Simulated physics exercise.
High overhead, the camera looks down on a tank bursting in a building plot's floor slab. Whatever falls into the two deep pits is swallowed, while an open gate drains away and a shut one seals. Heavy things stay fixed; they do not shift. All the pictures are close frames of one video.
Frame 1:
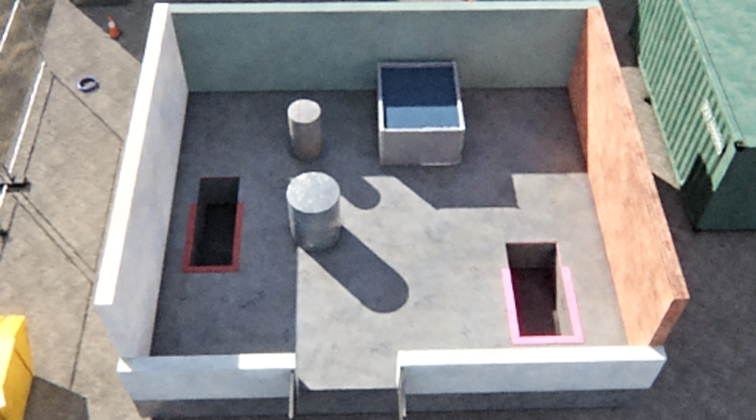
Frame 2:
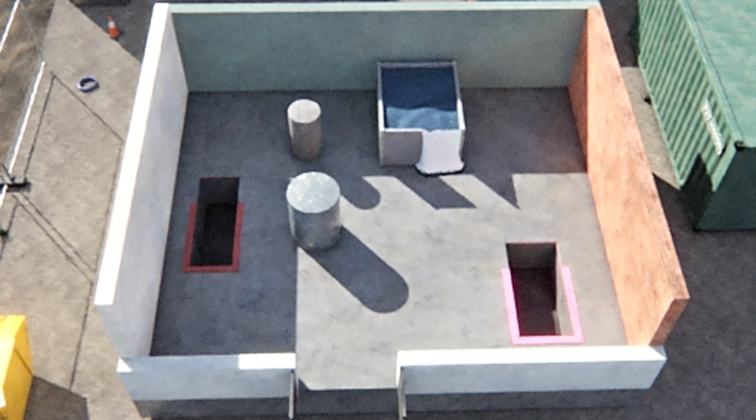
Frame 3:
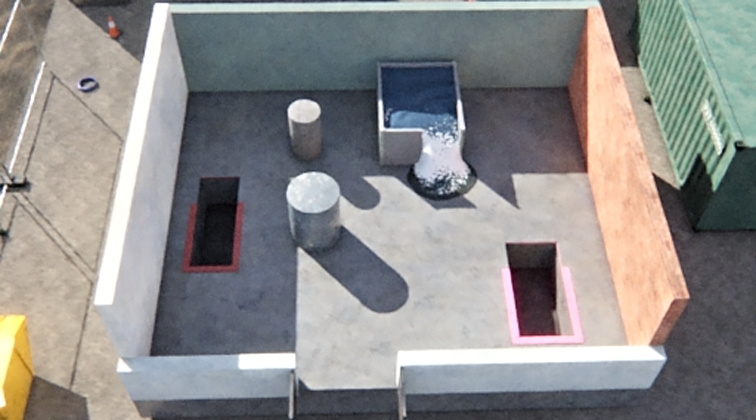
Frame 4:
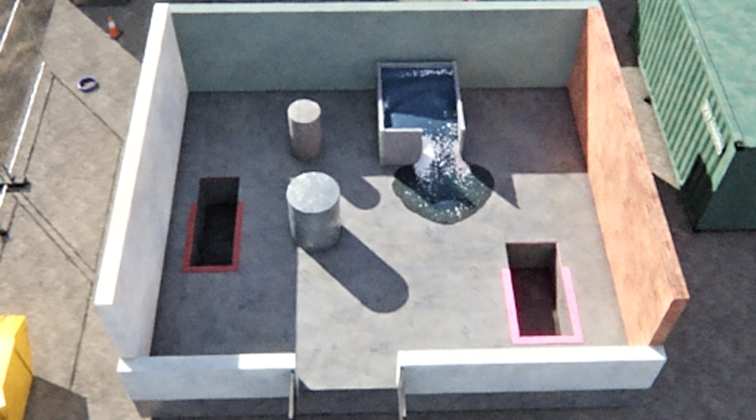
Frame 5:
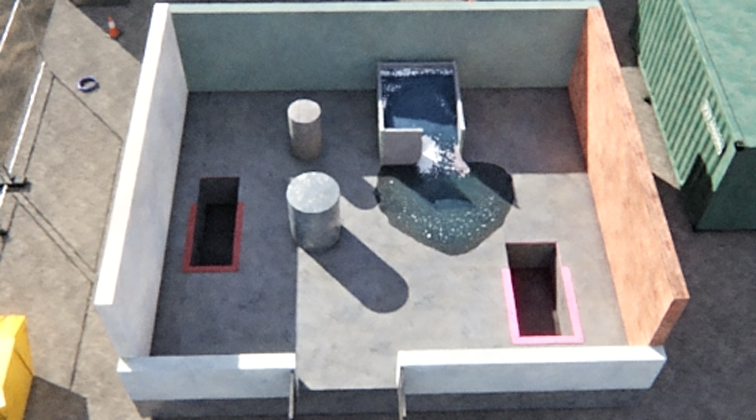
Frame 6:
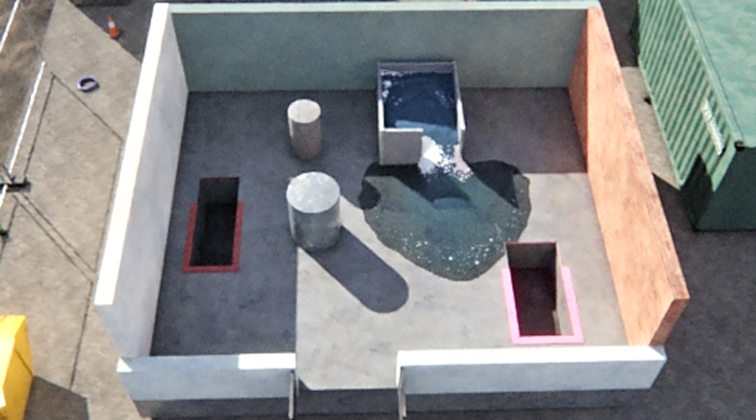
A walled building plot with a grey concrete floor is seen from high overhead by a still camera. Two grey cylinders stand left of centre, a pale tank of dark blue water sits near the back wall, and a red-edged pit lies at left and a pink-edged one at lower right. The tank's front opens, and water gushes out, foaming white, then spreads forward and sideways in a widening dark pool.
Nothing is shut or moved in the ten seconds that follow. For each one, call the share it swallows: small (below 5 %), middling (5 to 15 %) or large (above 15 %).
Calls: Gate - large; red pit - small; pink pit - large.
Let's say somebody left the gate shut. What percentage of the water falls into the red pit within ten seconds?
I'd put the red pit at 8 per cent after ten seconds.
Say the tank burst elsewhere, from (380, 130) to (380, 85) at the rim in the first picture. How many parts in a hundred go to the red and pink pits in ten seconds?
Parts in a hundred: Red 55, pink 2.
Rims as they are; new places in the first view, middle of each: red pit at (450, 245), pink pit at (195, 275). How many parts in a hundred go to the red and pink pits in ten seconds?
Of everything, red catches 50 per cent while pink catches 4 per cent.
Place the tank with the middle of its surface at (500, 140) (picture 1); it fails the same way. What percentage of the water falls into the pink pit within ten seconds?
I'd put the pink pit at 70 per cent of the whole.
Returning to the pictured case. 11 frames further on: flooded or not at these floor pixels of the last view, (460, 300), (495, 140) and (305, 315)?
Listed points: Inundated / unwetted / inundated.
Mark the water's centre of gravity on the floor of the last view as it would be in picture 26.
At about (438, 213).
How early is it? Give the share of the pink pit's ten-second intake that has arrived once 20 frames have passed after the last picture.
Estimate: Some 40 per cent.
A moment on, water covers 30 % of the floor; the gate 0 %, the red pit 0 %, the pink pit 4 %.
Next, water covers 40 % of the floor; the gate 1 %, the red pit 0 %, the pink pit 10 %.
Then, water covers 45 % of the floor; the gate 7 %, the red pit 0 %, the pink pit 17 %.
Later, water covers 45 % of the floor; the gate 12 %, the red pit 0 %, the pink pit 28 %.
In the end, water covers 50 % of the floor; the gate 17 %, the red pit 2 %, the pink pit 40 %.
